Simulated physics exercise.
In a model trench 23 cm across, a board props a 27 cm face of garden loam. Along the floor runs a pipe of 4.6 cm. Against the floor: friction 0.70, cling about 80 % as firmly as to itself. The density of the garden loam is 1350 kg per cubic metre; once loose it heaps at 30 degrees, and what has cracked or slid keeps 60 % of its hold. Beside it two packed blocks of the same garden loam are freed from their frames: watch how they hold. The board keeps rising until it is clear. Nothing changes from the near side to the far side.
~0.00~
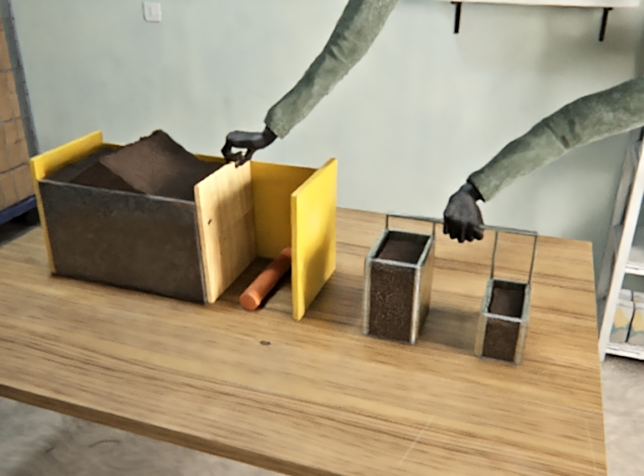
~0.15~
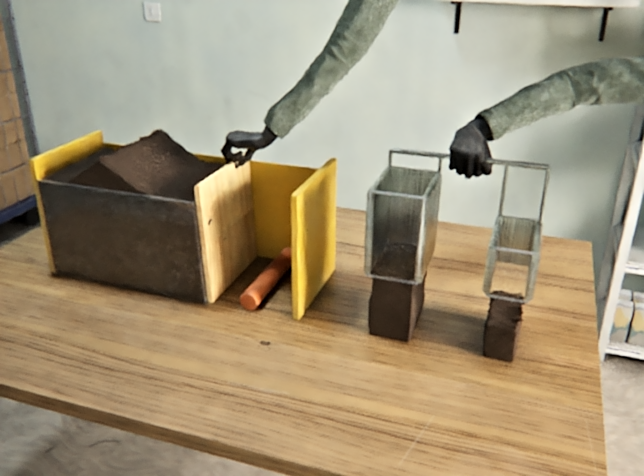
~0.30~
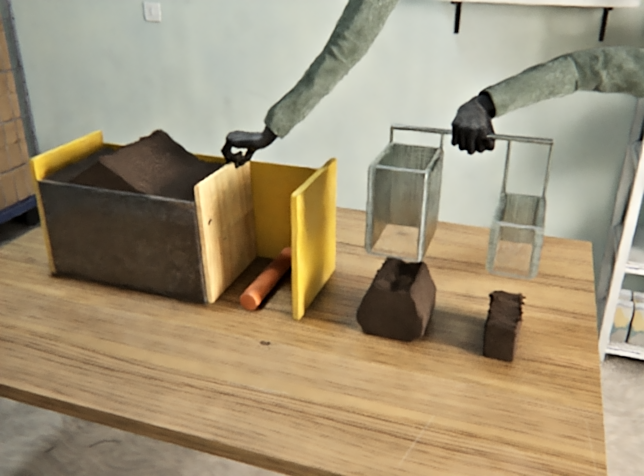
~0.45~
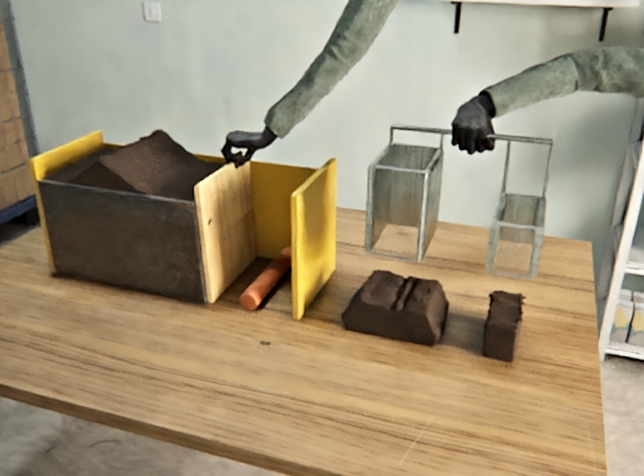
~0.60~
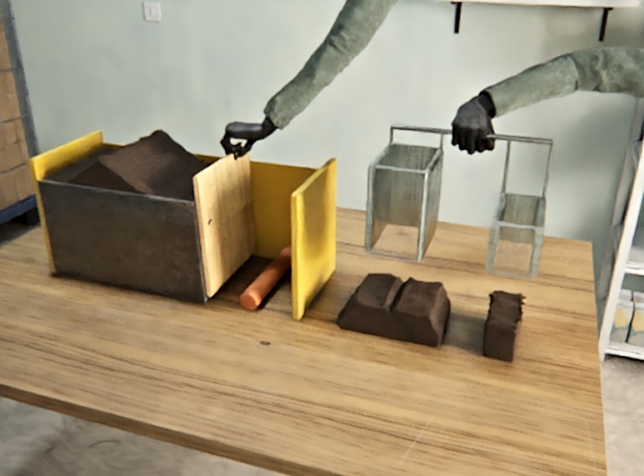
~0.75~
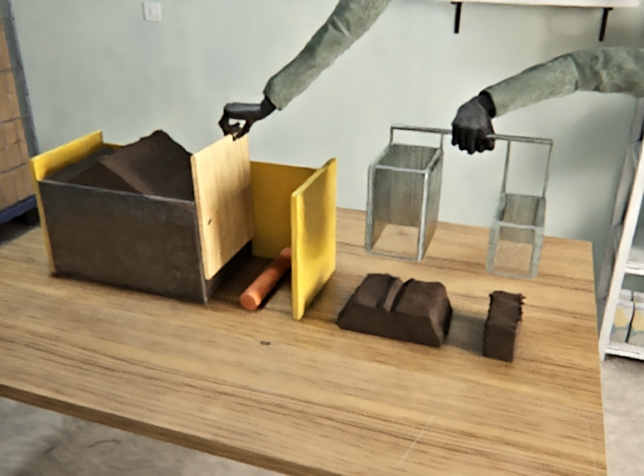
On a wooden table, a gloved hand lifts a pair of joined metal moulds off two dark blocks of packed soil. The taller left block slumps and spreads into a low, cracked mound while the smaller one stays upright, then another gloved hand raises the wooden board beside the heaped soil.
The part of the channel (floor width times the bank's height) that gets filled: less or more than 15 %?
It comes out more than 15 %.
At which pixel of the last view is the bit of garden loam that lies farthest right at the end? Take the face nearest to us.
Around (249, 281).
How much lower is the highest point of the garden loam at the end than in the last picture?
Roughly 3.5 cm.
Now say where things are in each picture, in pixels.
Top of the board at (195, 202), not yet moved; top of the garden loam at (95, 163); blocks stand 18 cm, 8.9 cm (left to right), in the first frame.
Top of the board at (195, 202), not yet moved; top of the garden loam at (95, 163); blocks stand 17 cm, 8.9 cm (left to right), in the second frame.
Top of the board at (195, 202), not yet moved; top of the garden loam at (95, 163); blocks stand 13 cm, 8.9 cm (left to right), in the third frame.
Top of the board at (195, 202), not yet moved; top of the garden loam at (95, 163); blocks stand 9.0 cm, 8.9 cm (left to right), in the fourth frame.
Top of the board at (194, 193), moved 2.2 cm; top of the garden loam at (95, 163); blocks stand 8.3 cm, 8.8 cm (left to right), in the fifth frame.
Top of the board at (192, 173), moved 7.0 cm; top of the garden loam at (95, 163); blocks stand 8.2 cm, 8.8 cm (left to right), in the sixth frame.
After 1.00 s, the face still stands, with nothing on top of the pipe; the channel is 0 % full.
After 1.29 s, the fallen stuff reaches 11 % of the way across, with nothing on top of the pipe; the channel is 6 % full.
After 1.59 s, the fallen stuff reaches 51 % of the way across, with 5.9 cm on top of the pipe; the channel is 22 % full.
After 1.88 s, the fallen stuff reaches 52 % of the way across, with 6.2 cm on top of the pipe; the channel is 22 % full.
After 1.92 s, at the end, the fallen stuff reaches 52 % of the way across, with 6.2 cm on top of the pipe; the channel is 22 % full.
